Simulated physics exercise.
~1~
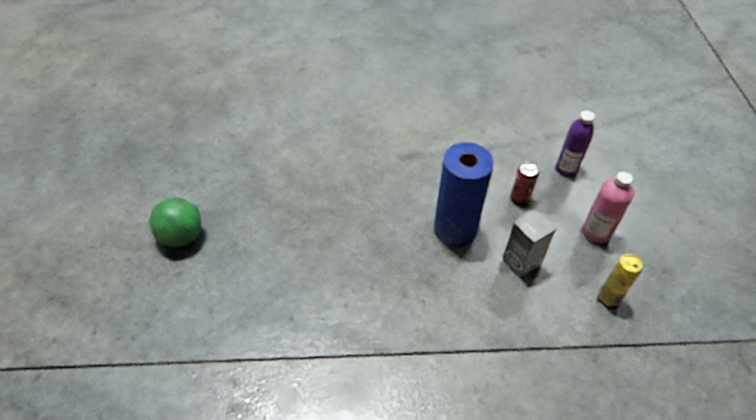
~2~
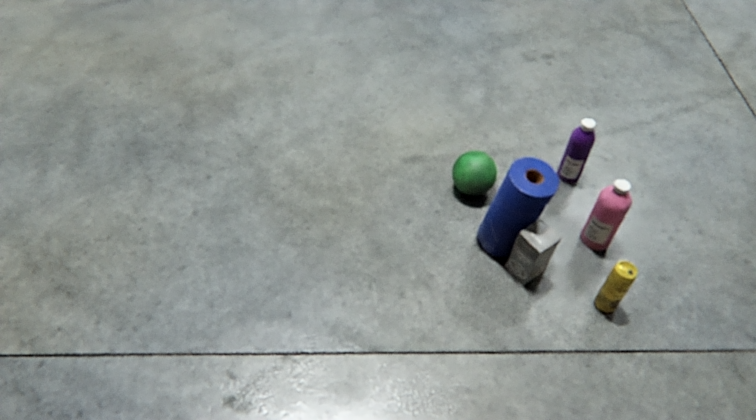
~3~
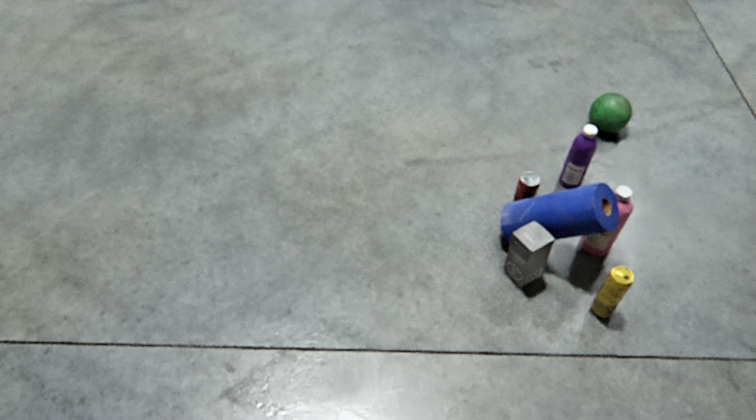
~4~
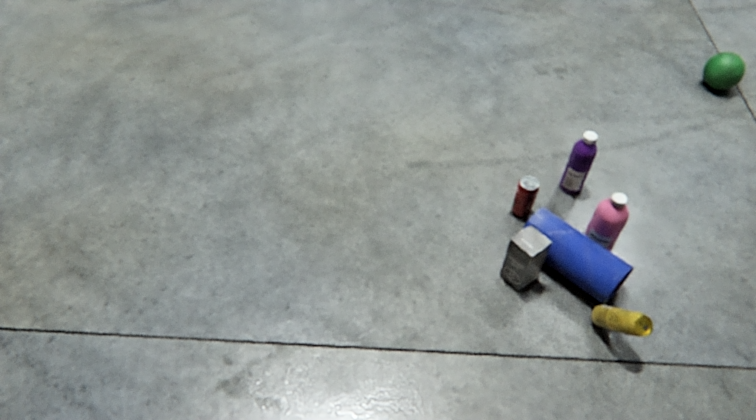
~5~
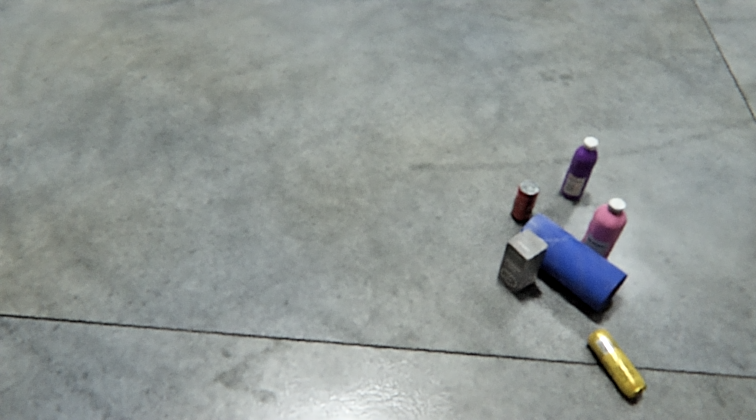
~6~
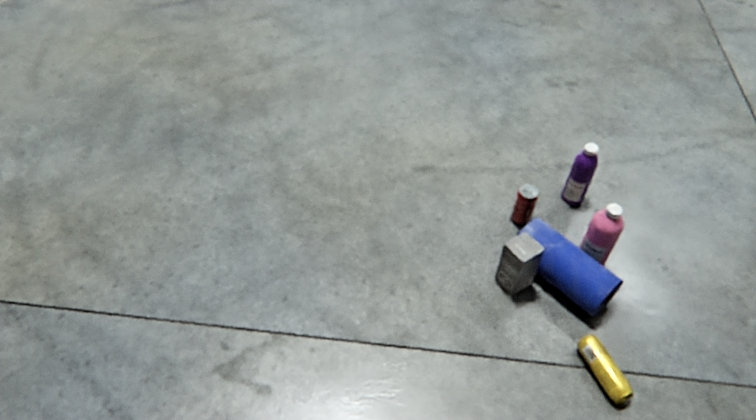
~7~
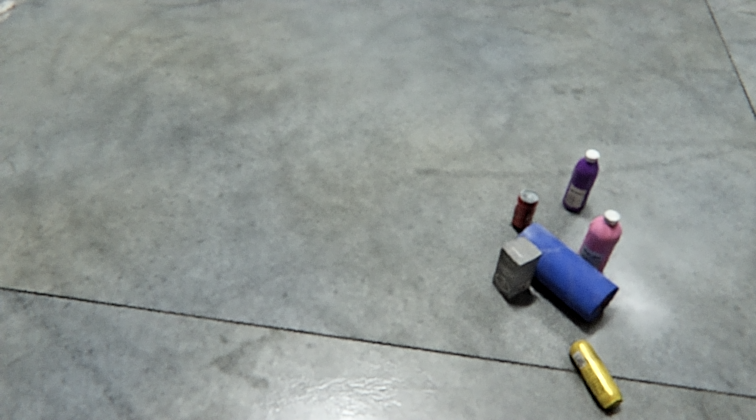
A blue roll is struck by a rolling green ball and topples, knocking over a yellow can.
